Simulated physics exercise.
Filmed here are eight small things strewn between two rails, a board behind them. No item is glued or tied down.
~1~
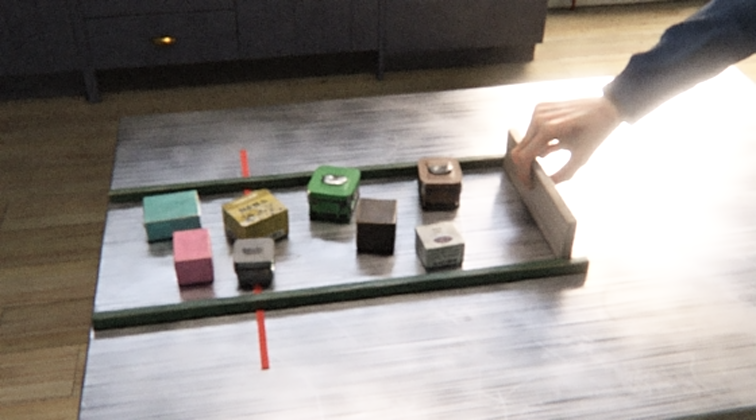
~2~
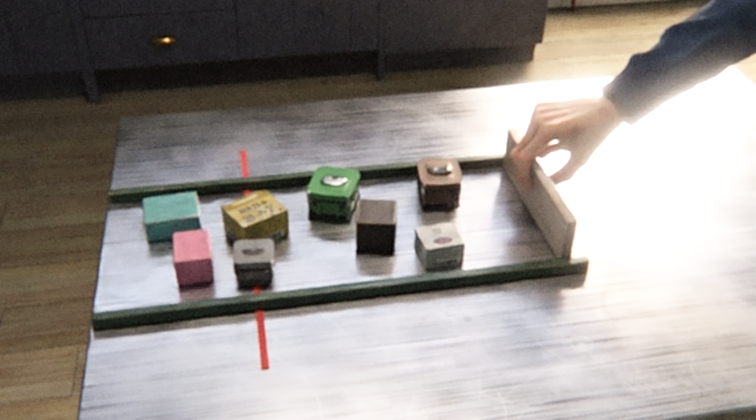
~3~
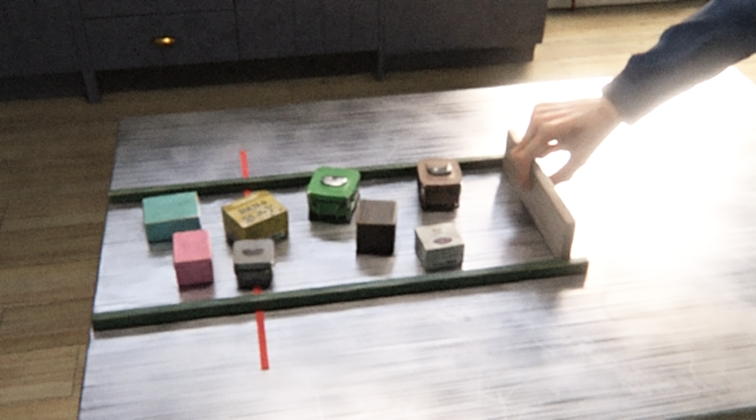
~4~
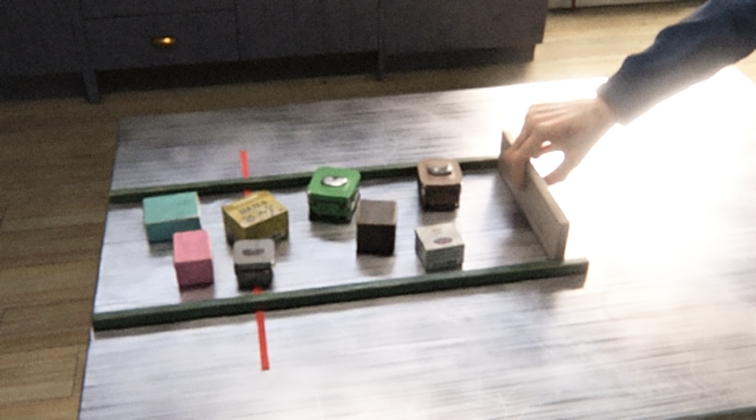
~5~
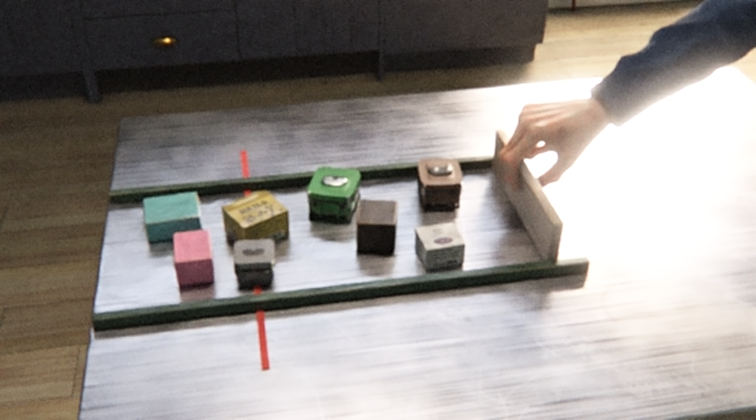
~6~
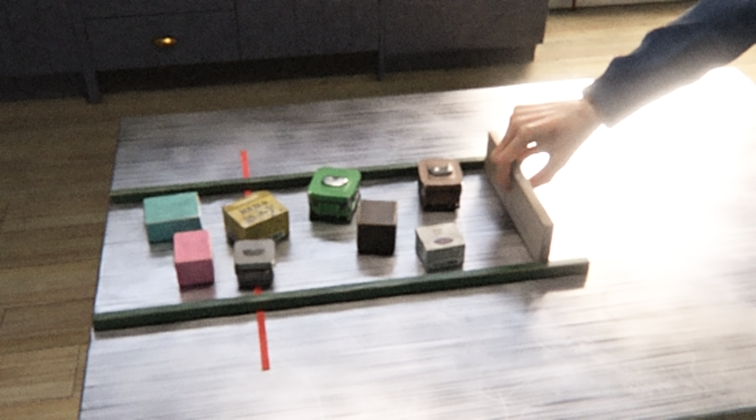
To begin with, eight small blocks and boxes sit scattered between two dark green rails on a table, while a hand holds an upright board at the right. The hand then slides the board a short way left, toward the brown and white boxes, while the objects stay in place.
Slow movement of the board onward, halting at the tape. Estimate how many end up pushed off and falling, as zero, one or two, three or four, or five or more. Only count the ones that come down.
The pieces that drop number zero in all.
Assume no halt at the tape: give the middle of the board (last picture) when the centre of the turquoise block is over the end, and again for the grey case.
Around (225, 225), then around (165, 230).
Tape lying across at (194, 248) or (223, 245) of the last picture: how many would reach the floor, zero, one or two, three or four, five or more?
First tape: Just one or two; second tape: None.
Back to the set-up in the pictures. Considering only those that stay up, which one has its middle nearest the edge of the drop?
Foremost is the turquoise block.
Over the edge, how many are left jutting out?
The overhang total is 0.
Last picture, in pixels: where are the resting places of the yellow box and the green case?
The first one ends at (188, 234), the second at (184, 201).
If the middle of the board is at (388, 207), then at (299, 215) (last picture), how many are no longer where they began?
The count is 4 at the first point and 7 at the second.
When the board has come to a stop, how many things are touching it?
Looks like 3 of them, all told.
Soon after, none off yet; turquoise block at rest near (173, 216); pink block at rest near (194, 258); grey case at rest near (255, 263).
After that, none off yet; turquoise block at rest near (171, 216); pink block displaced a little near (181, 268); grey case displaced a little near (239, 265).
In the end, the number that fall off is zero.
